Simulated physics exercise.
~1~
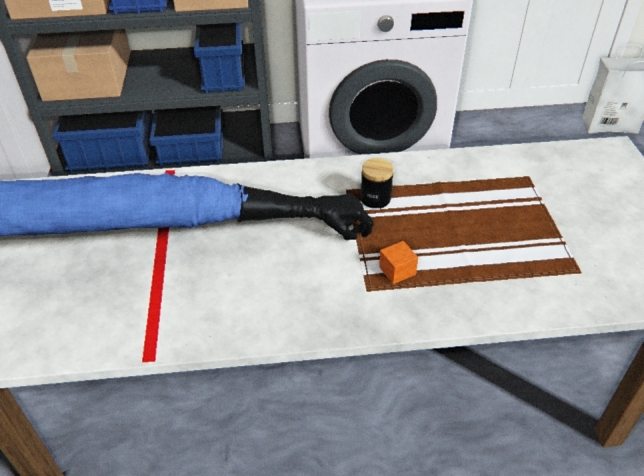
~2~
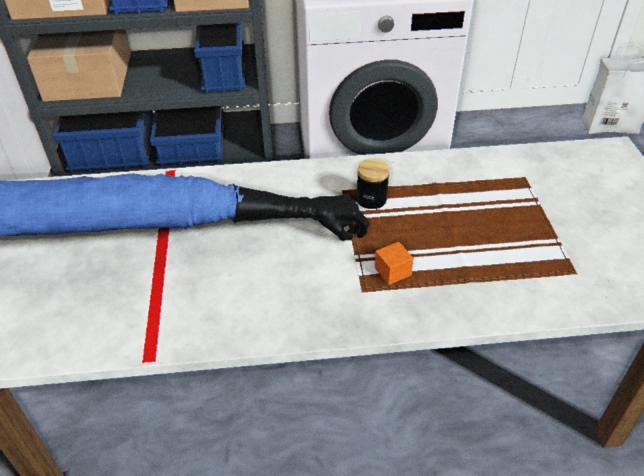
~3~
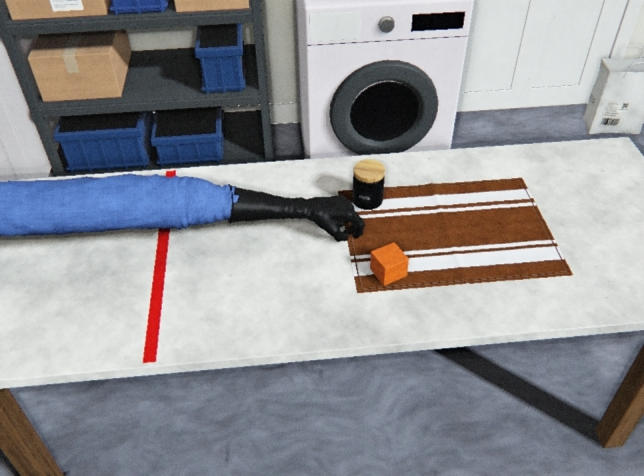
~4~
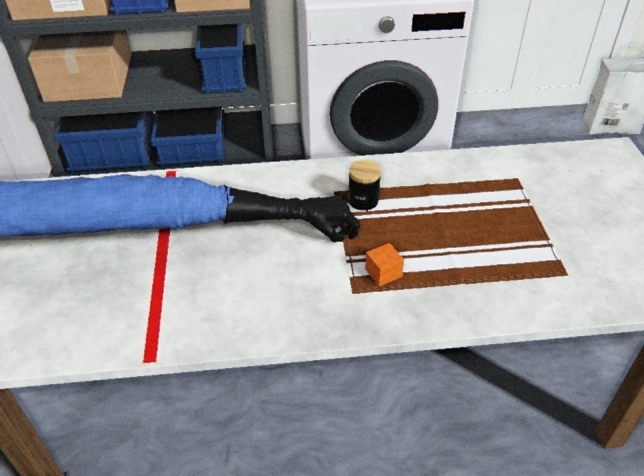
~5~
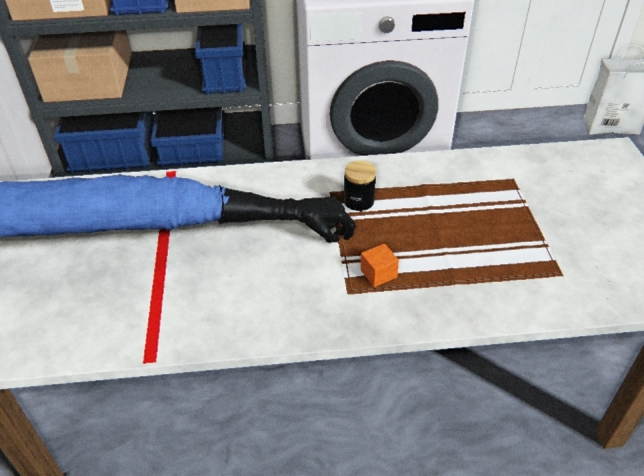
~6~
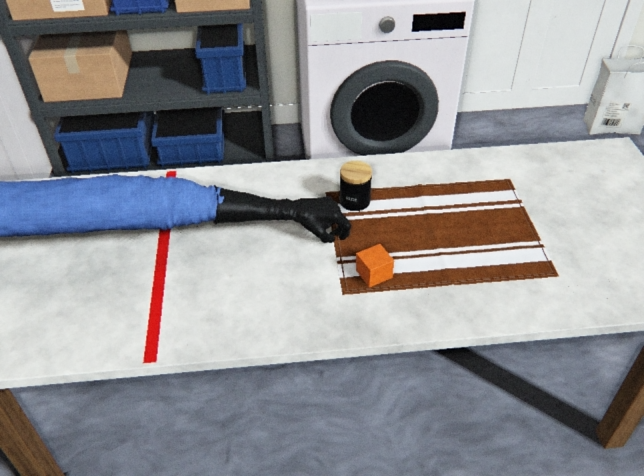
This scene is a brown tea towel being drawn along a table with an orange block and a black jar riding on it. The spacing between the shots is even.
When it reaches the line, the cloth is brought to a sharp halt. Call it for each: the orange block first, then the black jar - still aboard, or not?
My call: The orange block still aboard; the black jar still aboard.
Then, 1.71 s past the final frame, hem at the tape; orange block on the cloth near (200, 280); black jar on the cloth near (199, 198).
Then, 1.82 s past the final frame, hem at the tape; orange block on the cloth near (194, 280); black jar on the cloth near (193, 198).
When it is over, hem at the tape; orange block on the cloth near (194, 280); black jar on the cloth near (193, 198). The orange block keeps its seat and the black jar stays on the cloth.
